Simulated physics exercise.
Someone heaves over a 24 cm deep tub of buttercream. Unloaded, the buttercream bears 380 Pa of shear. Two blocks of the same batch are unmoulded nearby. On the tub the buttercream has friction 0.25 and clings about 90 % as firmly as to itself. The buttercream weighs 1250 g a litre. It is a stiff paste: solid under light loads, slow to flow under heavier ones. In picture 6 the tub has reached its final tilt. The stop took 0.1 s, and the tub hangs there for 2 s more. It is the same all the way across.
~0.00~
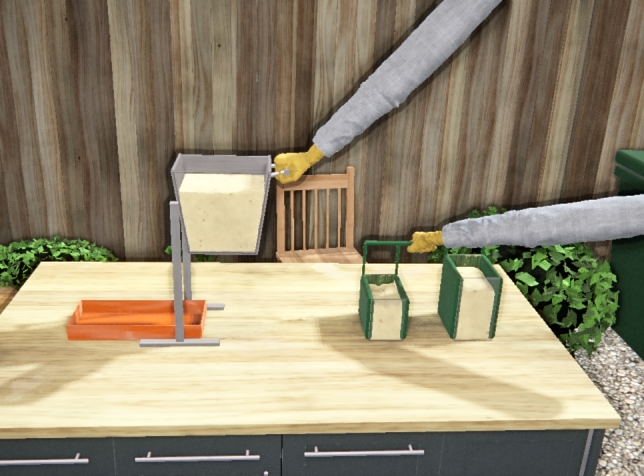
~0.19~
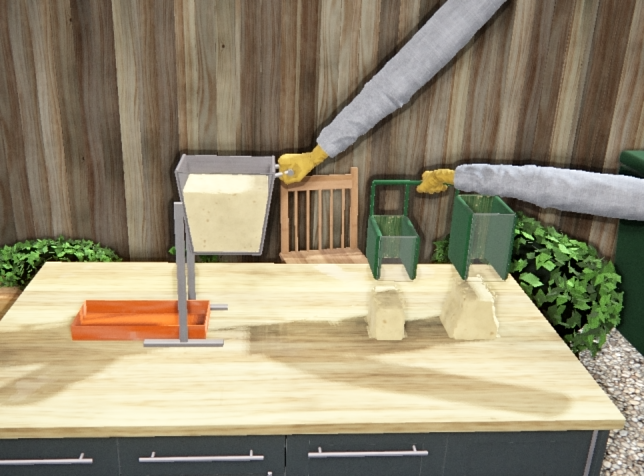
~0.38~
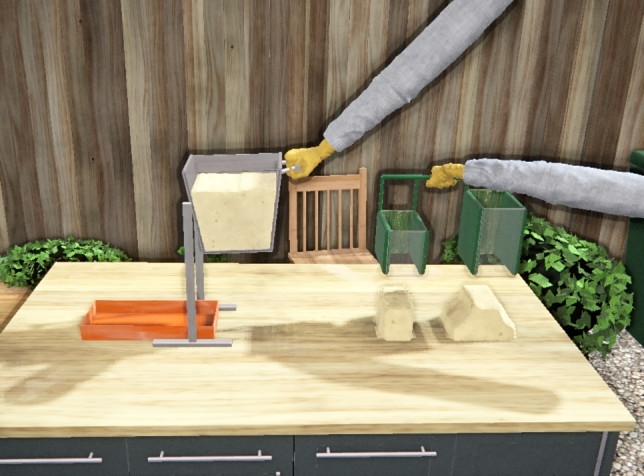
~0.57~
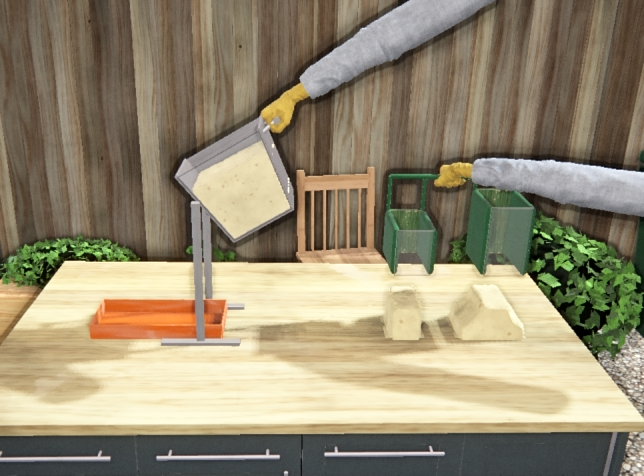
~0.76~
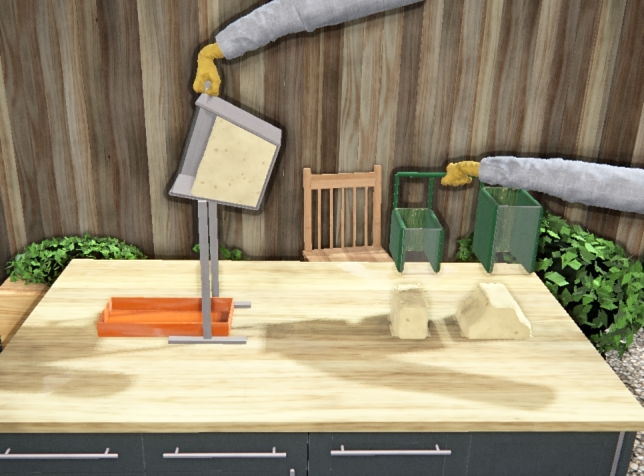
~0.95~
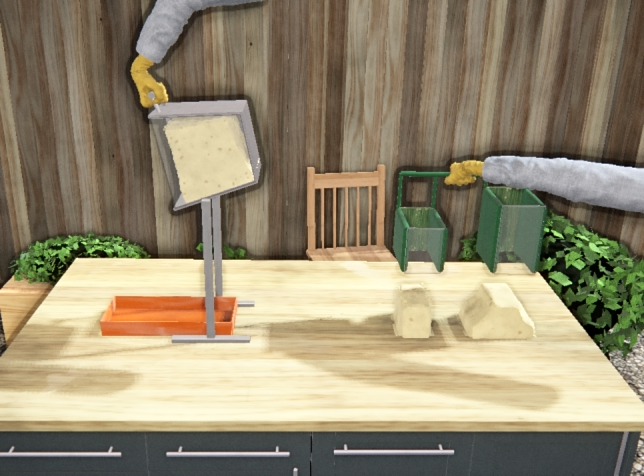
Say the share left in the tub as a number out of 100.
The share left in the tub is near 0 %.
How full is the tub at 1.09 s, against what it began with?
Near 70 %.
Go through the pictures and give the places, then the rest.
The first picture shows handle-side rim at (268, 173), tilt 0 degrees; highest point of the buttercream at (249, 192); test blocks 12 cm, 18 cm high (left to right).
The second picture shows handle-side rim at (272, 173), tilt 0 degrees; highest point of the buttercream at (253, 192); test blocks 11 cm, 15 cm high (left to right).
The third picture shows handle-side rim at (279, 169), tilt 3 degrees; highest point of the buttercream at (269, 190); test blocks 11 cm, 12 cm high (left to right).
The fourth picture shows handle-side rim at (257, 130), tilt 31 degrees; highest point of the buttercream at (262, 154); test blocks 11 cm, 12 cm high (left to right).
The fifth picture shows handle-side rim at (196, 105), tilt 72 degrees; highest point of the buttercream at (217, 119); test blocks 11 cm, 12 cm high (left to right).
The sixth picture shows handle-side rim at (150, 119), tilt 102 degrees; highest point of the buttercream at (222, 120); test blocks 11 cm, 12 cm high (left to right).
By 1.09 s, the tub is at 102 degrees and holds 69 %.
By 1.26 s, the tub is at 102 degrees and holds 31 %.
By 1.43 s, the tub is at 102 degrees and holds 23 %.
By 1.60 s, the tub is at 102 degrees and holds 18 %.
By 2.95 s, at the end, the tub is at 102 degrees and holds 0 %.
